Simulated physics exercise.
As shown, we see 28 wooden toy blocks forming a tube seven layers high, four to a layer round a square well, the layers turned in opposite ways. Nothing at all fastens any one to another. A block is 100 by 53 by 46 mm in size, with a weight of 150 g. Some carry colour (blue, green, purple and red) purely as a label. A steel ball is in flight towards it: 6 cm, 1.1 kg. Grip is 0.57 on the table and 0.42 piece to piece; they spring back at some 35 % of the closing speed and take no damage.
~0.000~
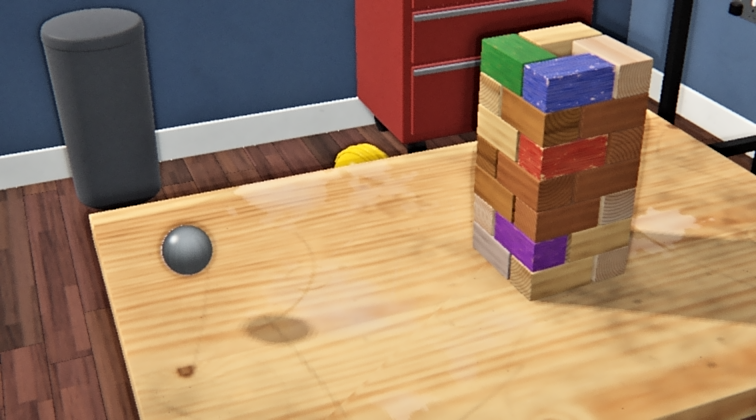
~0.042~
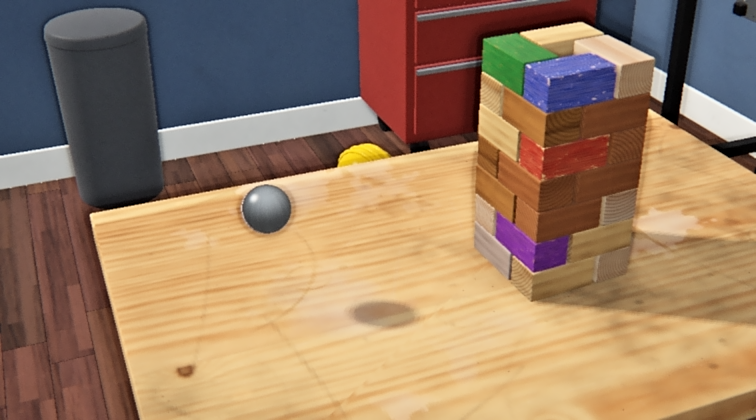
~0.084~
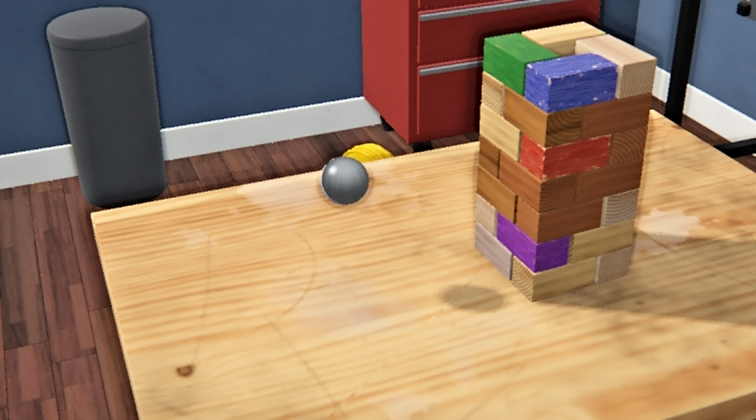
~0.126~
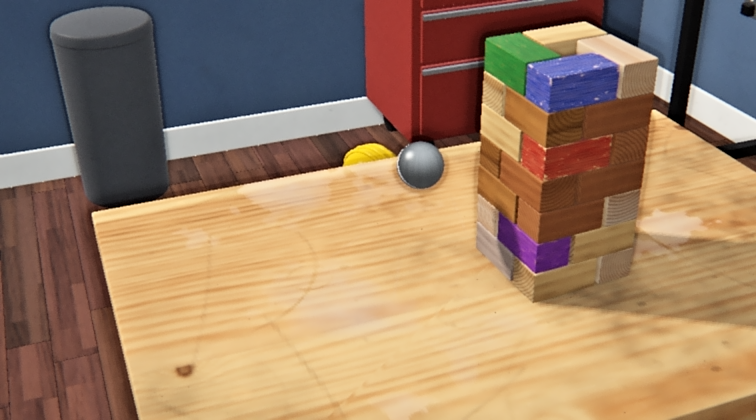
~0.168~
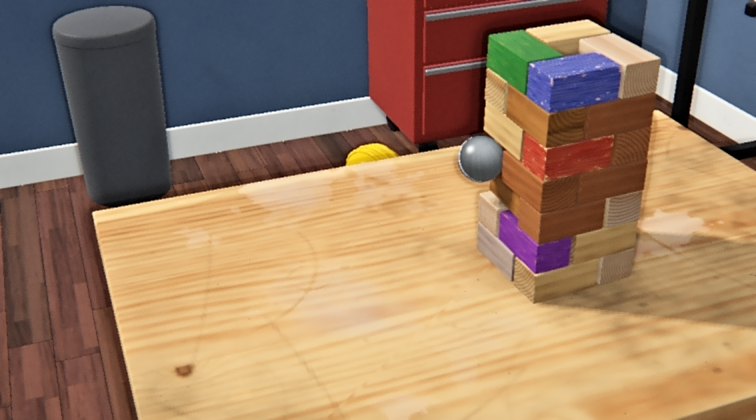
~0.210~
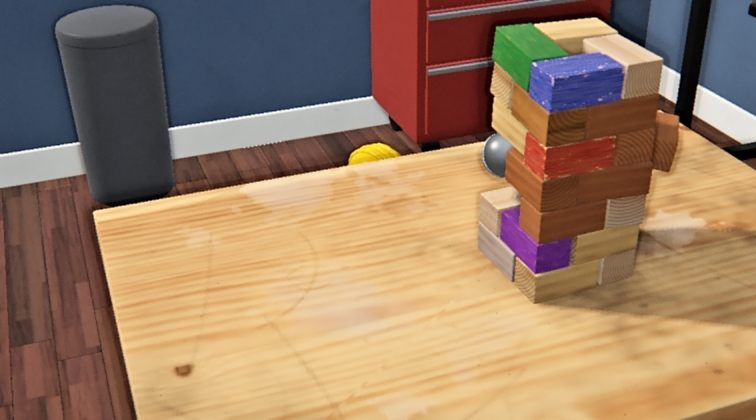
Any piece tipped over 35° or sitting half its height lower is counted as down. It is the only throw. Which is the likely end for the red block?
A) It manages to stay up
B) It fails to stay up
(B) It fails to stay up.
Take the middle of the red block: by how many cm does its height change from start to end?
Its middle ends around 18 cm lower.
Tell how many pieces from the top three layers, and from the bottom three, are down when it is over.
12, then 4.
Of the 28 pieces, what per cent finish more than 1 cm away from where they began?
Displaced: 70 %.
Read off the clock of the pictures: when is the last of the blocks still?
Close to 2.0 seconds.
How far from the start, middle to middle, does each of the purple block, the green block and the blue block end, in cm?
Distances in cm - purple: 0; green: 156; blue: 126.
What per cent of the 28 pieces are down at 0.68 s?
55 per cent.
After 0.40 s, ball still moving; 4 of the 28 blocks down; red block leaning 13°; blue block leaning 13°.
After 0.68 s, ball still moving; 16 of the 28 blocks down; red block leaning 51°, 53 mm lower; green block on its side.
After 1.26 s, ball still moving; 18 of the 28 blocks down; red block on its side; green block on its side.
At rest (2.3 s), ball rolling away; 20 of the 28 blocks down; red block on its side; blue block on its side; green block 1.03 m lower. As the last picture would show them, middles, red block near (485, 206), blue block near (386, 376).
